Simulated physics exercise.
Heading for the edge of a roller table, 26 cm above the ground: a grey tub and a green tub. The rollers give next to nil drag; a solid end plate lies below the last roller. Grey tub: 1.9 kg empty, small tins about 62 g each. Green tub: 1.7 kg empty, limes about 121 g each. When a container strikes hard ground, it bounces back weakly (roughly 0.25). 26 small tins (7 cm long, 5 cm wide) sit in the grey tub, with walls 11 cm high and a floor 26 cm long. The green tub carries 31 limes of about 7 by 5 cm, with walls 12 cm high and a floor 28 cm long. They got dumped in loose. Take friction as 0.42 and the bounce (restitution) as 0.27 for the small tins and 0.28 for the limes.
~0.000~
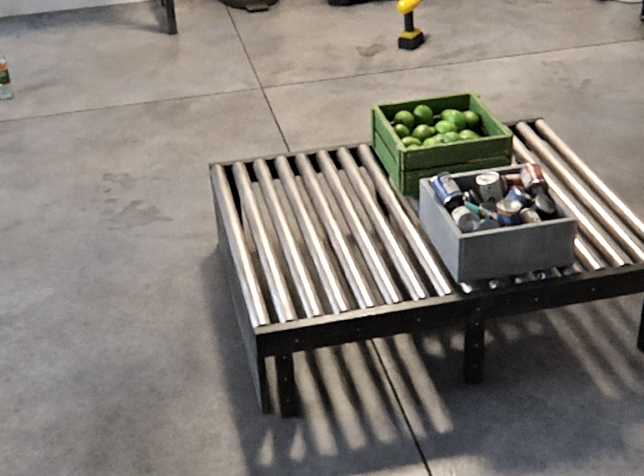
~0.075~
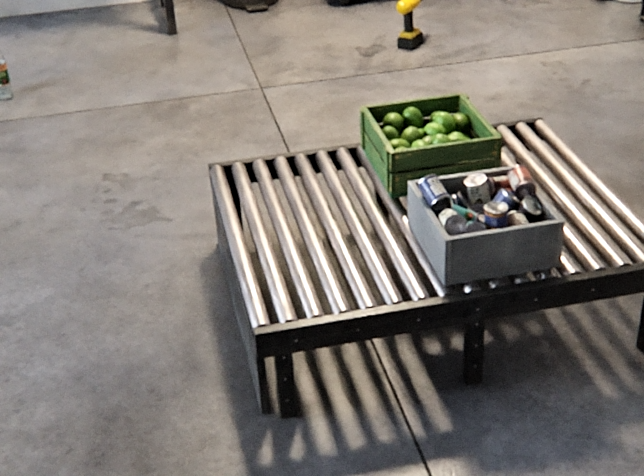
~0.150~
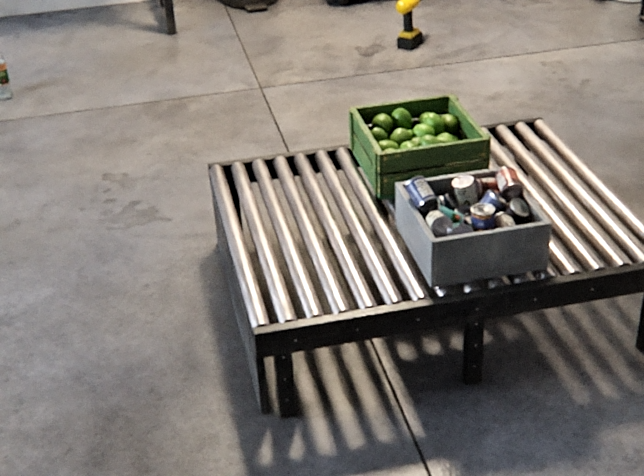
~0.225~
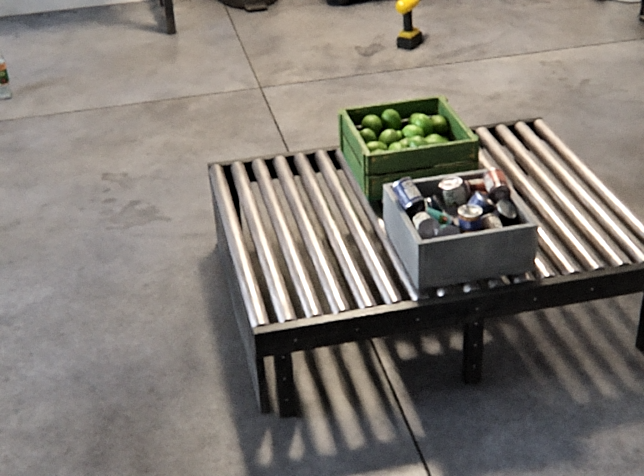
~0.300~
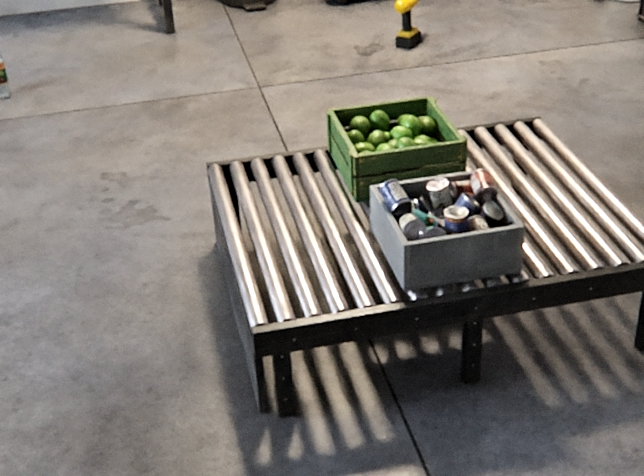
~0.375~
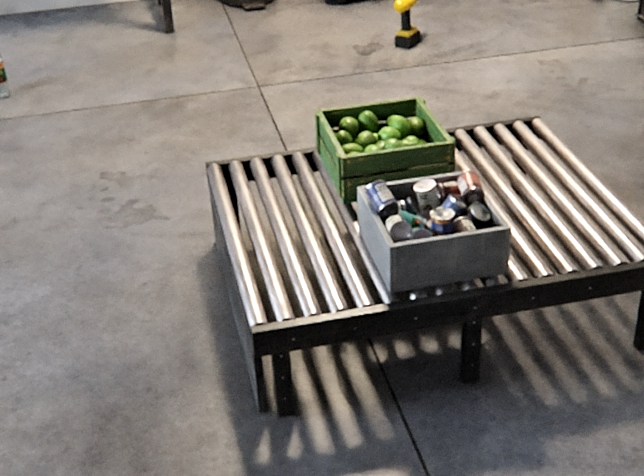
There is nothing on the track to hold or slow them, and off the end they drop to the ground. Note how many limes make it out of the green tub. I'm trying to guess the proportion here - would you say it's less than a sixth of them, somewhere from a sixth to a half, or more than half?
Looks like past the halfway mark gets out.
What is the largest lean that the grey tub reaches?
At most some 95°.
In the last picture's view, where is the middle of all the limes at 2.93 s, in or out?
The middle is around (97, 284).
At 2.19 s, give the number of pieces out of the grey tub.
At that moment the grey tub count out stands near 10.
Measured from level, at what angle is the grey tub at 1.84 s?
Tilt: Around 50 degrees.
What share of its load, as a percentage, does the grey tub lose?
Grey tub: 60%.
After 1.07 s, the front runs out over the edge.
After 1.64 s, the grey tub leans 3° with 0 of 26 out and the green tub leans 4° with 0 of 31 out.
After 1.84 s, the grey tub leans 50° with 2 of 26 out and the green tub leans 52° with 0 of 31 out.
After 2.19 s, the grey tub has gone over with 10 of 26 out and the green tub has gone over with 7 of 31 out.
When it is over (at 2.93 s), the grey tub has gone over with 15 of 26 out and the green tub has gone over with 19 of 31 out. Asked share, 19 of 31, 61 per cent.
